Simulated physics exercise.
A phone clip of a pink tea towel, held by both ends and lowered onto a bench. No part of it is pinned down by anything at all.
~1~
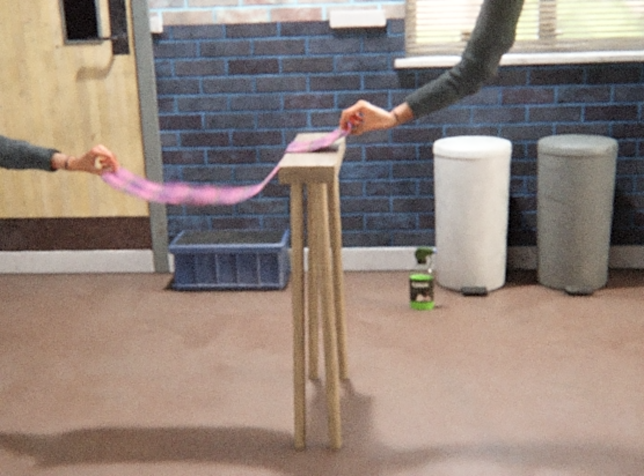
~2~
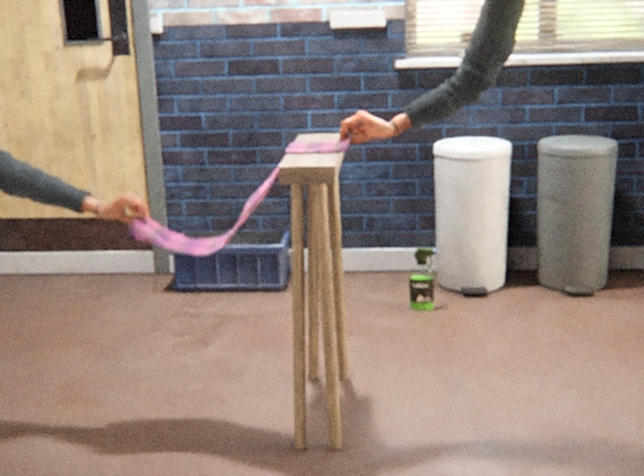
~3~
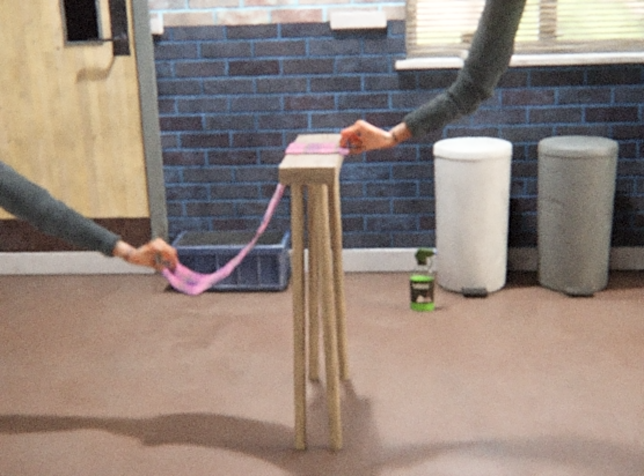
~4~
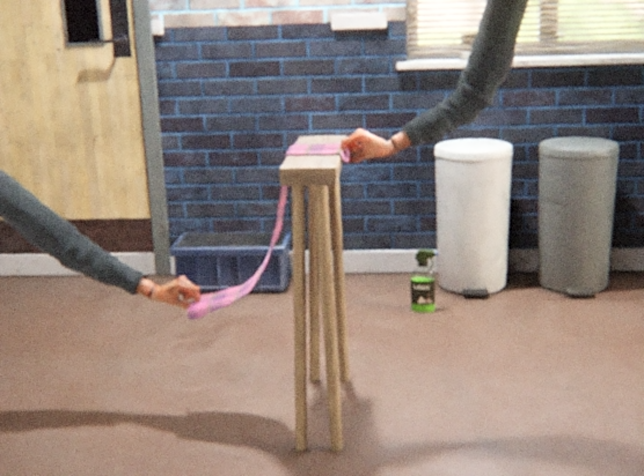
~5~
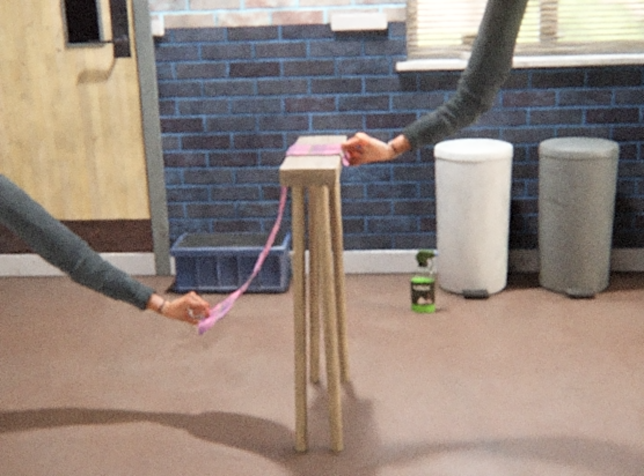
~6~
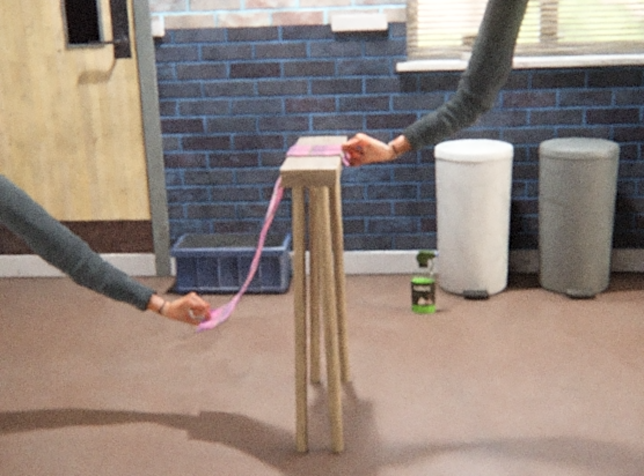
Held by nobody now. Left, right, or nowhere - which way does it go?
Most likely it is going to come off on the left.
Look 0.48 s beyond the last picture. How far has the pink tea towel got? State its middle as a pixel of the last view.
At that moment it sits somewhere near (272, 387).
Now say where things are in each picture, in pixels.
In the first picture, left end (104, 182); right end (344, 135); top of the bench (307, 169).
In the second picture, left end (132, 236); right end (344, 151).
In the third picture, left end (166, 278); right end (342, 156); top of the bench (307, 171).
In the fourth picture, left end (193, 318); right end (343, 161).
In the fifth picture, left end (203, 333); right end (343, 164).
In the sixth picture, left end (201, 331); right end (344, 164); far more of it on the left.
Then, 0.24 s after the last picture, tea towel sliding left.
Then, 0.48 s after the last picture, tea towel clear of the top and falling near (272, 386).
Then, 0.72 s after the last picture, tea towel in a heap on the floor near (269, 409).
At rest, tea towel in a heap on the floor near (268, 410). The pink tea towel slips off to the left.
